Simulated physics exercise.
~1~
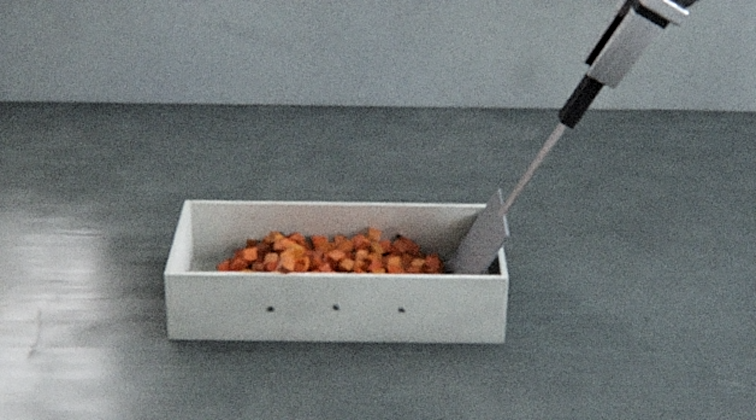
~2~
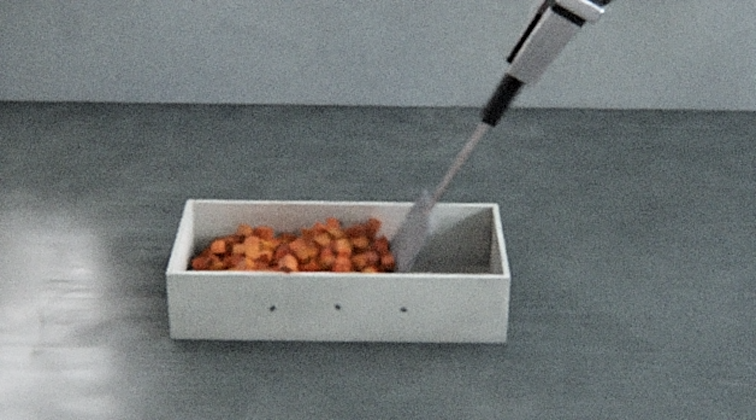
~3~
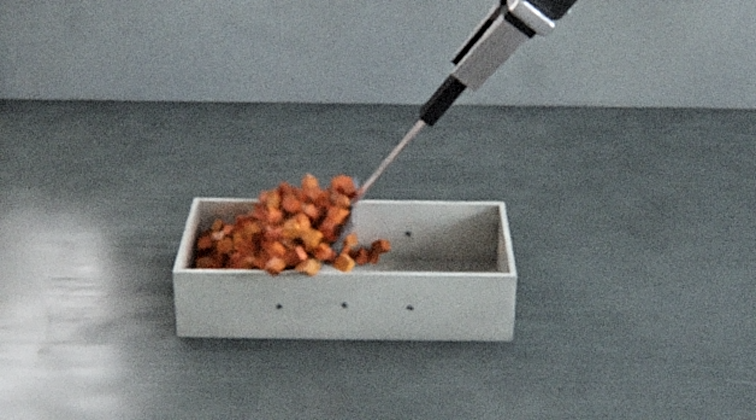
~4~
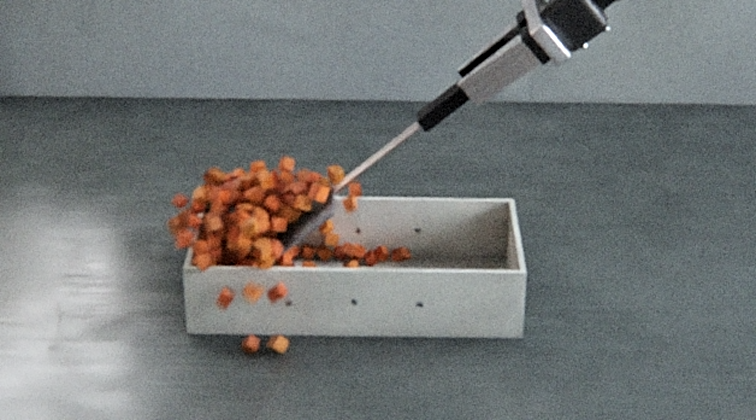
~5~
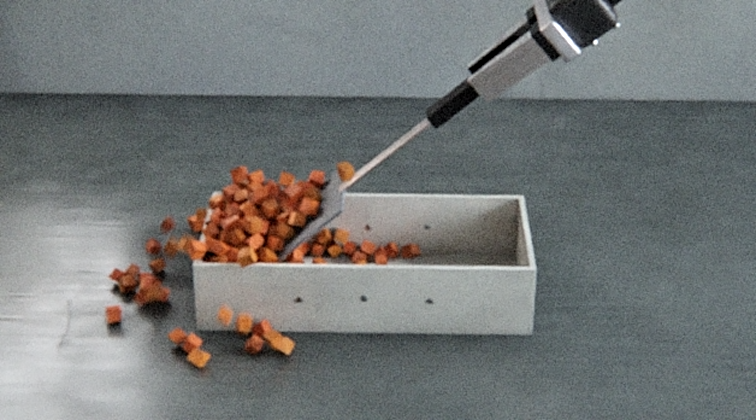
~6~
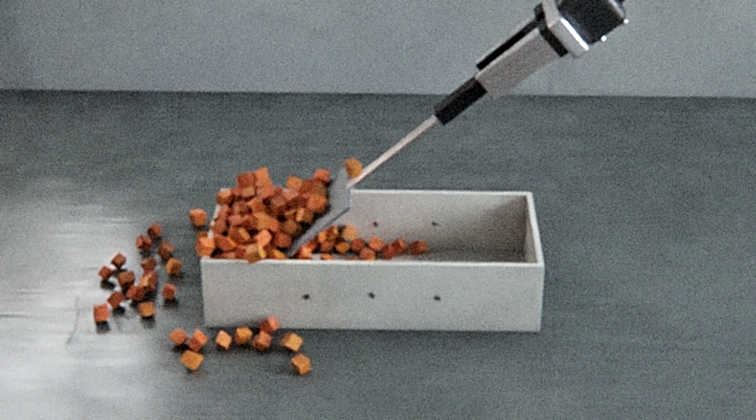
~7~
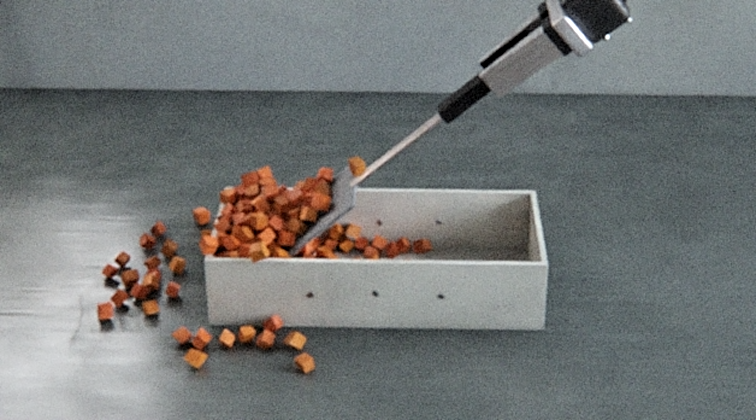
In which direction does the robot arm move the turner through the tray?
The turner moves to the left, pushing the vegetable dice toward the left end of the tray.
The video shows a robot arm pushing orange vegetable dice leftward through a pale tray with a turner, tilting flatter as they heap up. Some dice spill over the left end and front onto the grey surface, while most remain piled against the blade in the tray.
